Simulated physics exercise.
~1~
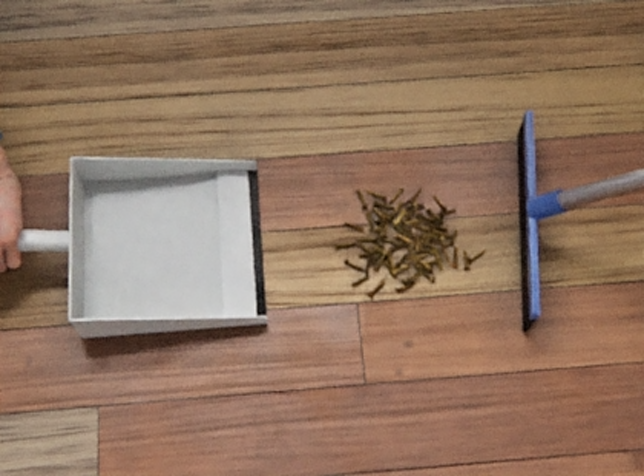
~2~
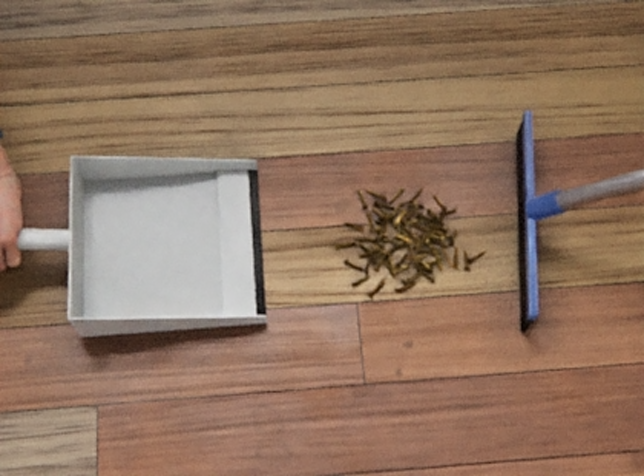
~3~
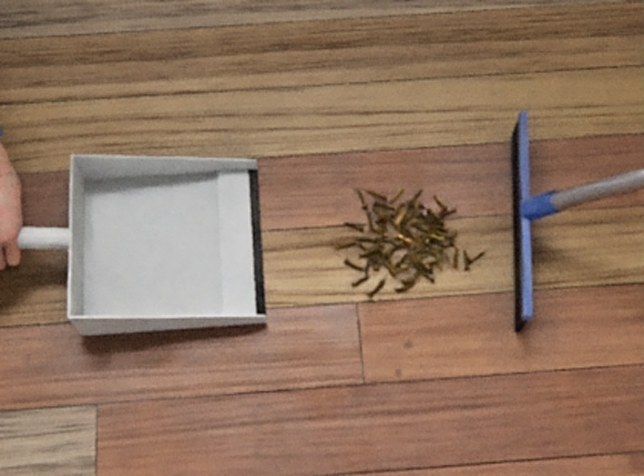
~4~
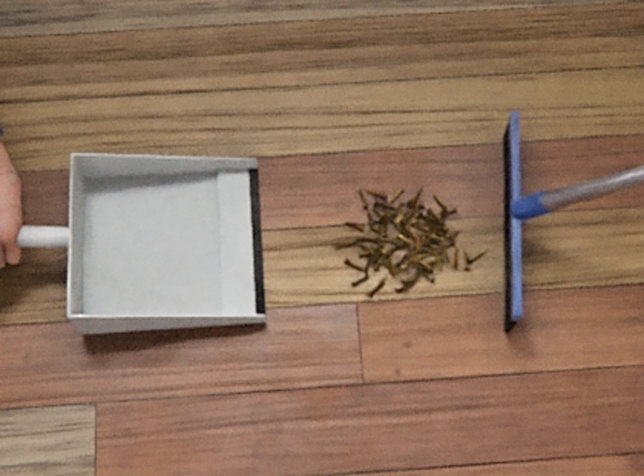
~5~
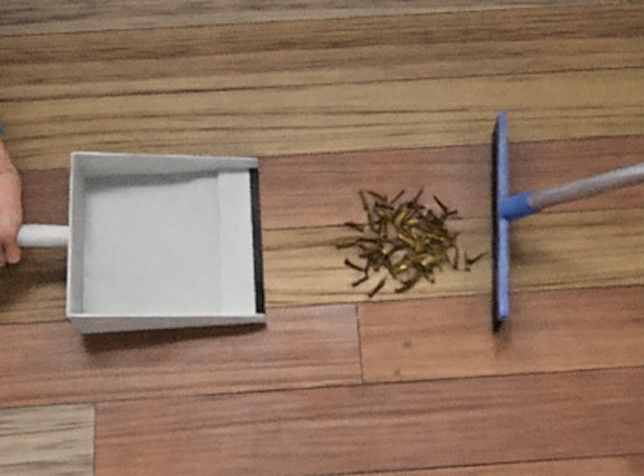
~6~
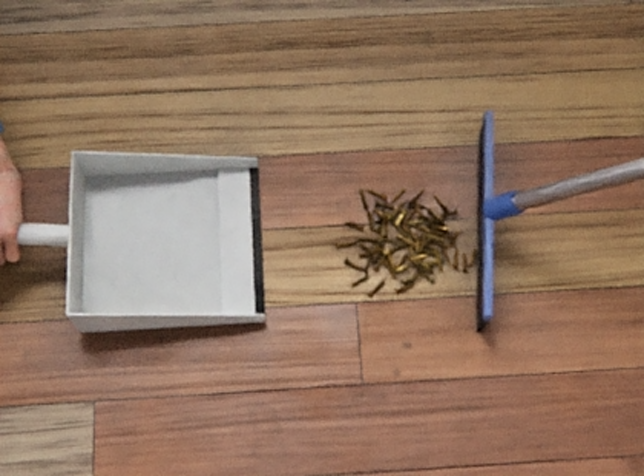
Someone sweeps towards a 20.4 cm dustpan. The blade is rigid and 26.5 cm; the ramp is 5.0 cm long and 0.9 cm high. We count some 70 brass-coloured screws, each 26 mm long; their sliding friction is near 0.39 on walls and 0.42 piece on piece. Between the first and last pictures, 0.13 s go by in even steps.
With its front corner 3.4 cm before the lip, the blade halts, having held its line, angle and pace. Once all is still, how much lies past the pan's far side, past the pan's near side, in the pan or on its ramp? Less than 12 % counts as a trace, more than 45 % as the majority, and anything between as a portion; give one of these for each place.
Far side - a trace, near side - a trace, pan - a portion.
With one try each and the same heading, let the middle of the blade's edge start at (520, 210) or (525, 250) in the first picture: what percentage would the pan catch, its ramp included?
About 35 and 30 per cent.
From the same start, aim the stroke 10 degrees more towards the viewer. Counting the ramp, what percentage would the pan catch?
I'd expect close to 25 percent.
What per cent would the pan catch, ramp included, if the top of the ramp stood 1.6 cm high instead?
It would be roughly 20 percent.
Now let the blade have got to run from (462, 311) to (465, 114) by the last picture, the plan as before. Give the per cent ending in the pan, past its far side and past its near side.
The pan gets 65, the far side 10 and the near side 5.
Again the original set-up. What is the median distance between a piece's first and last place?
It works out to roughly 18 cm.
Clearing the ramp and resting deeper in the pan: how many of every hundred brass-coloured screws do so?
Something like 0 per cent of the whole.
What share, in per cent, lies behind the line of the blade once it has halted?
Something like 0 per cent, roughly.
Then, 0.16 s after the last picture, middle of the blade 16 cm from the lip; 0 % over the lip, far side 0 %, near side 0 %.
Then, 0.27 s after the last picture, middle of the blade 8 cm from the lip; 0 % over the lip, far side 0 %, near side 0 %.
Then, 0.51 s after the last picture, middle of the blade 5 cm from the lip; 25 % over the lip, far side 5 %, near side 0 %.
In the end, far side 5 %, near side 0 %, pan 25 %, in front of the lip or behind the blade 75 %.
